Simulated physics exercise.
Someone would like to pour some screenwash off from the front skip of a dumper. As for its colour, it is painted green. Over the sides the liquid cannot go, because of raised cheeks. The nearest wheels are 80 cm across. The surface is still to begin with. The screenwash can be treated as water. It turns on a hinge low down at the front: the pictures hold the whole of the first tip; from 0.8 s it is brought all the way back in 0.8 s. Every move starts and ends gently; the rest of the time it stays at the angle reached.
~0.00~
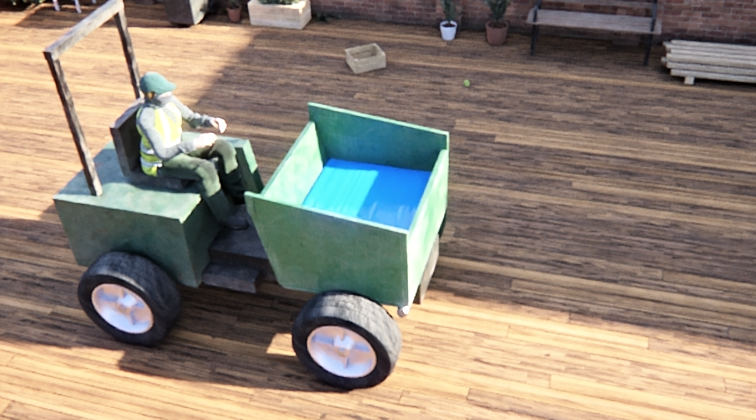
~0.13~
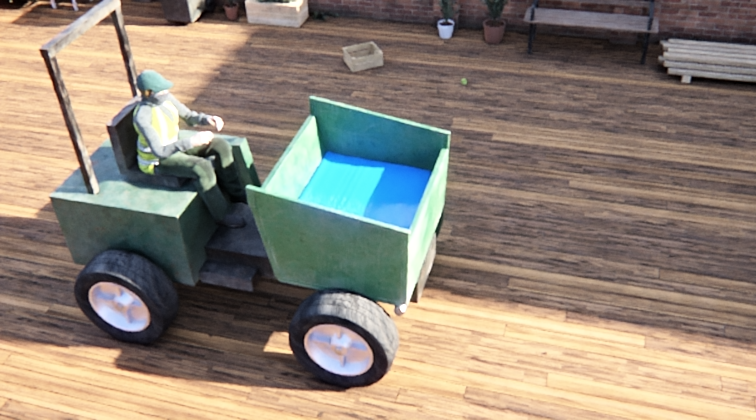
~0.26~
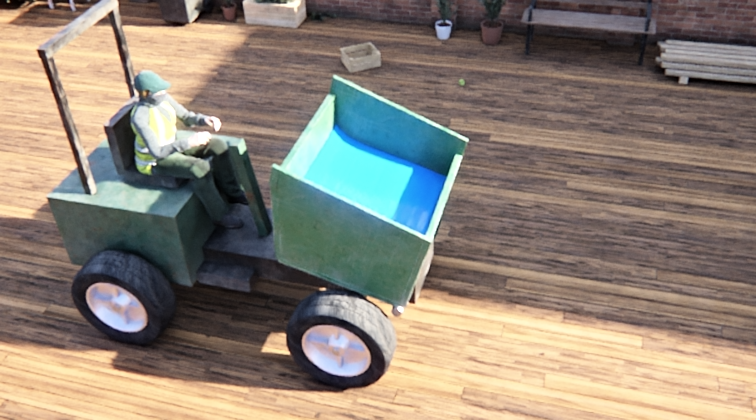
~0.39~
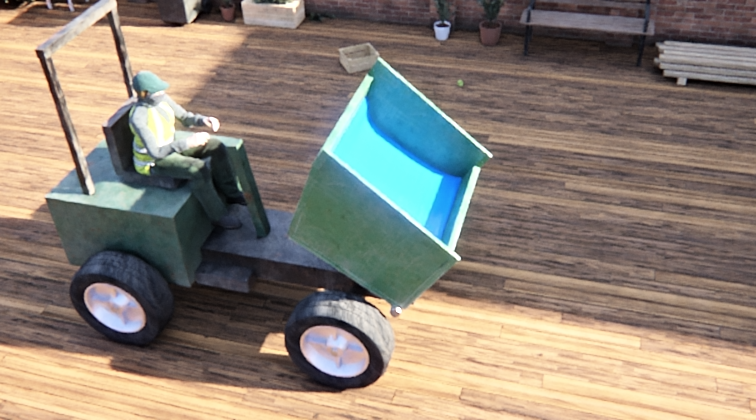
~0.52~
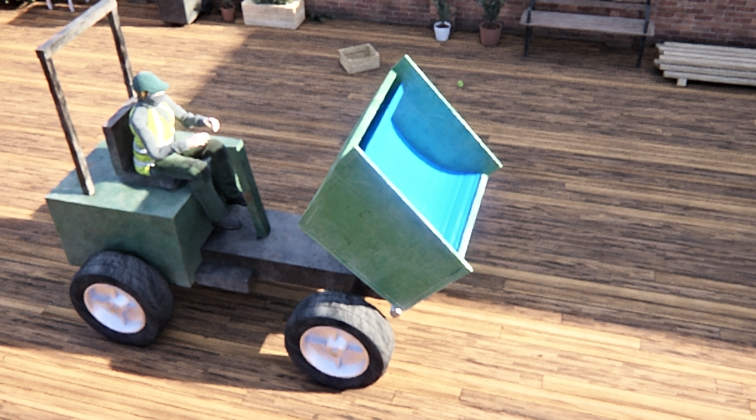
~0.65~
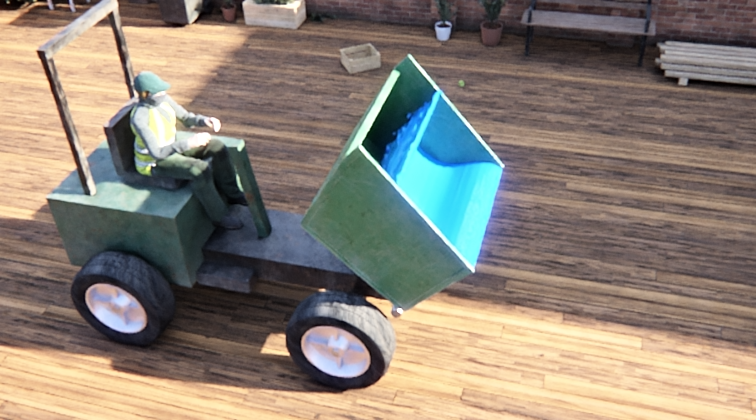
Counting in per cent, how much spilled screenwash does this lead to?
Some 51 per cent goes overboard.
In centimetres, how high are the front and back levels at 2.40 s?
Level: ~ 4 cm in front; 10 cm behind.
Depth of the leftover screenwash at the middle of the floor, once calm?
Close to 14 cm once things settle.
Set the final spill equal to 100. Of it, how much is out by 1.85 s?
By then it's around 100 per cent.
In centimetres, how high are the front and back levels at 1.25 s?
About 42 cm at the front, 0 cm at the back.
By 1.25 s the skip is at 16° forwards, the surface stands 0 cm at the back and 42 cm at the front; 48 per cent is out, over the front.
By 1.85 s the surface stands 22 cm at the back and 10 cm at the front; 49 per cent is out, over the front.
By 2.40 s the surface stands 11 cm at the back and 5 cm at the front; 51 per cent is out, over the front.
By 4.49 s 51 per cent is out, over the front, 167 of 324 litres.
